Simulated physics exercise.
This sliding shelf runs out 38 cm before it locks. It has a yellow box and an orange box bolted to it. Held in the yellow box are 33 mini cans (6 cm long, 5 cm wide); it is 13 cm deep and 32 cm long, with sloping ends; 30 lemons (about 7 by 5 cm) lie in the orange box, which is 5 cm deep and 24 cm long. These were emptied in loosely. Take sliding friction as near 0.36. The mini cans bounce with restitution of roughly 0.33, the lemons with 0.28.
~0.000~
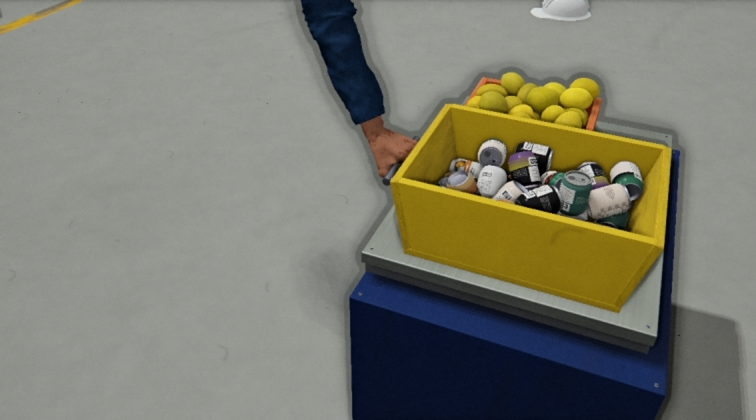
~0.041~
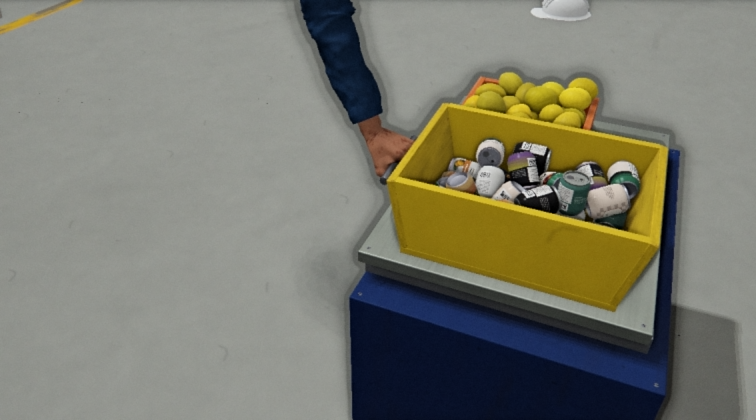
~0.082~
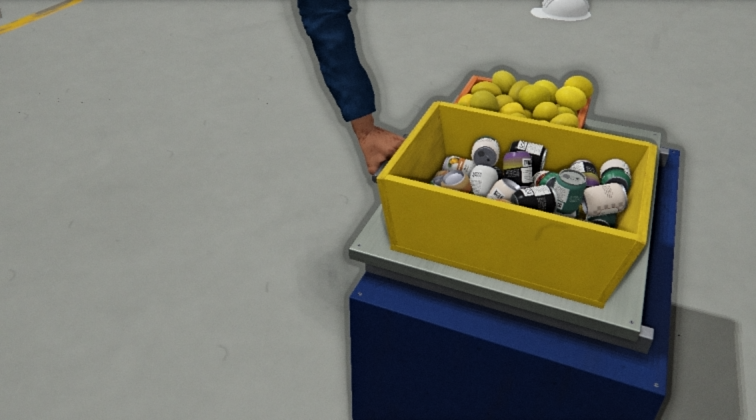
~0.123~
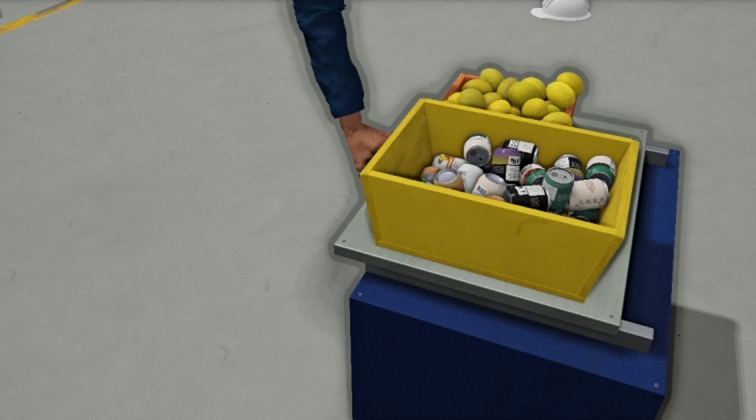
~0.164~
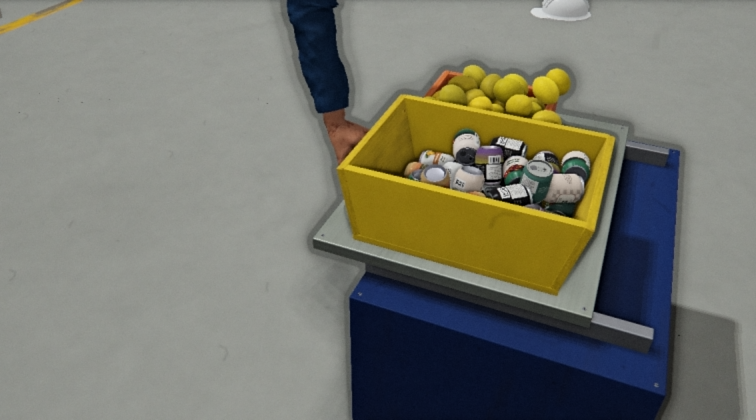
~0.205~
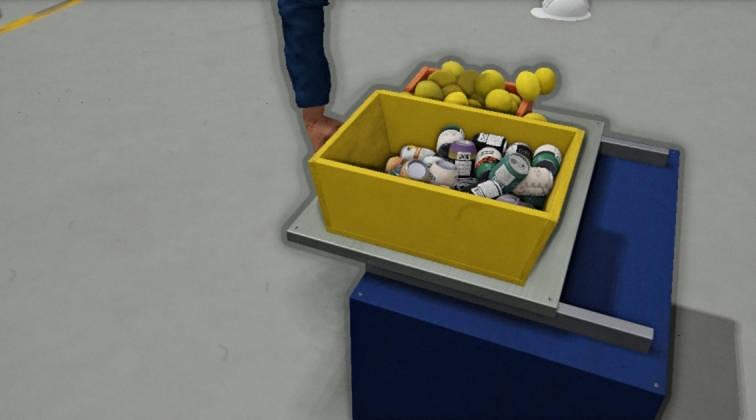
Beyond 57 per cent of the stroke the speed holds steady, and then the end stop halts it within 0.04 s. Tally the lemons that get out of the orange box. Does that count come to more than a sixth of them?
Yes.
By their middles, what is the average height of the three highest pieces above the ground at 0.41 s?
On average they sit about 64 cm high.
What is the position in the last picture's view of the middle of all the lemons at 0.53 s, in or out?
(347, 90).
After 0.33 s, the runners reach their end.
After 0.41 s, the yellow box has all 33 and the orange box is down by 5 of 30.
After 0.53 s, the yellow box has all 33 and the orange box is down by 9 of 30.
After 0.75 s, the yellow box has all 33 and the orange box is down by 11 of 30.
Outcome (at 1.18 s), the yellow box has all 33 and the orange box is down by 11 of 30. Asked share, 11 of 30, 37 per cent.
